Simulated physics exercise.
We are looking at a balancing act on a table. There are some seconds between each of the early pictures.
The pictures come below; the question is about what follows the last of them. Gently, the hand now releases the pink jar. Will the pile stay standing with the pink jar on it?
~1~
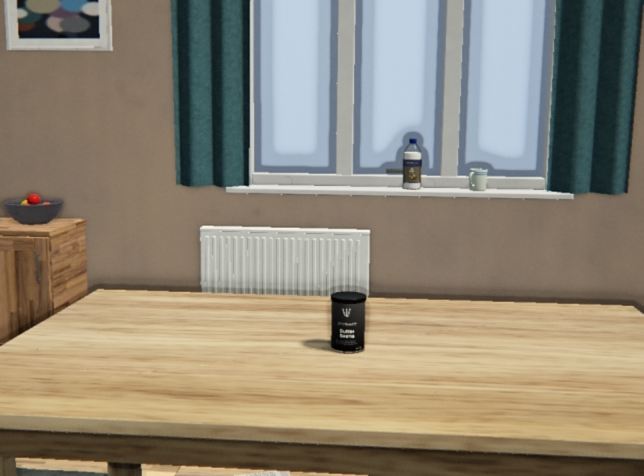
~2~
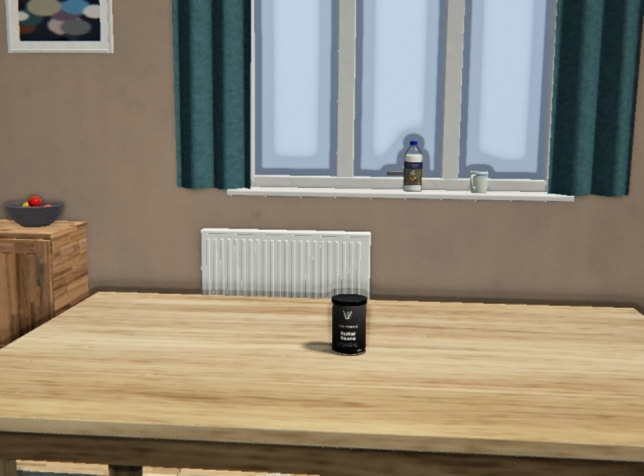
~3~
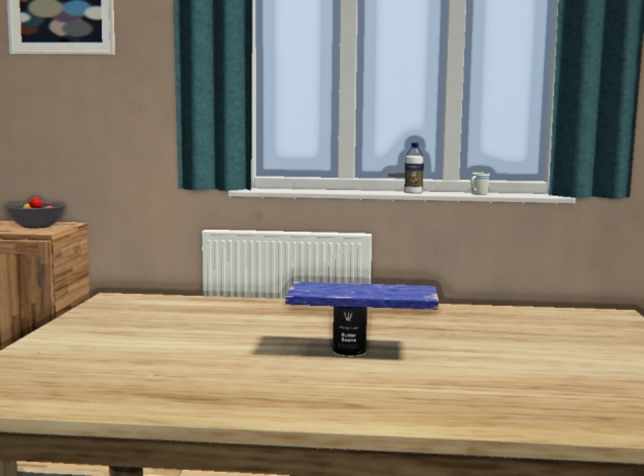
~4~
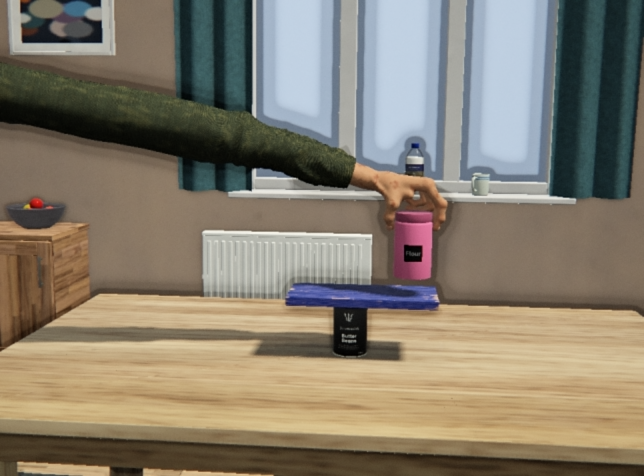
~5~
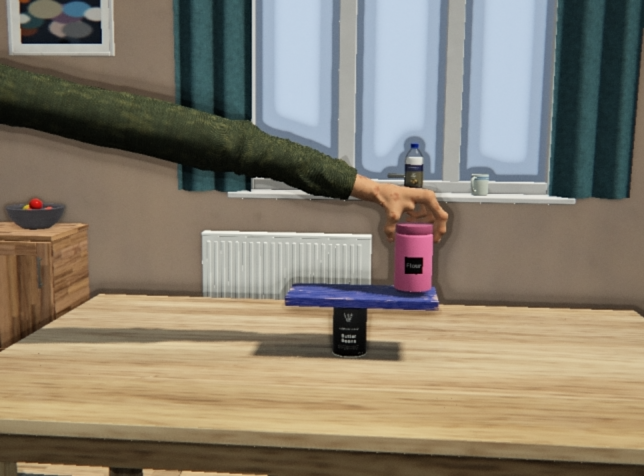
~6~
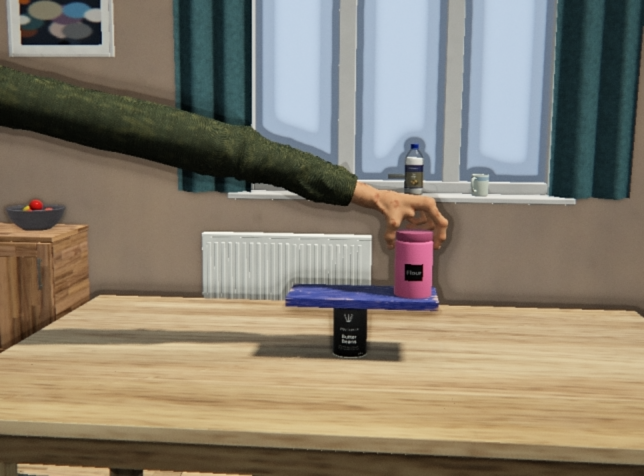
No.
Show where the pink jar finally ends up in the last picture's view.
End position in the final view: Approximately (460, 333).
Then, 0.40 s later than the last frame, pink jar now fallen; blue board tilted by 58°.
Then, 0.50 s later than the last frame, blue board tilted by 58°.
When it is over, fallen, pink jar; lying over in the stack, blue board; black tin as before. End places, in pixels of the last picture, pink jar near (460, 333). The stack loses its balance.
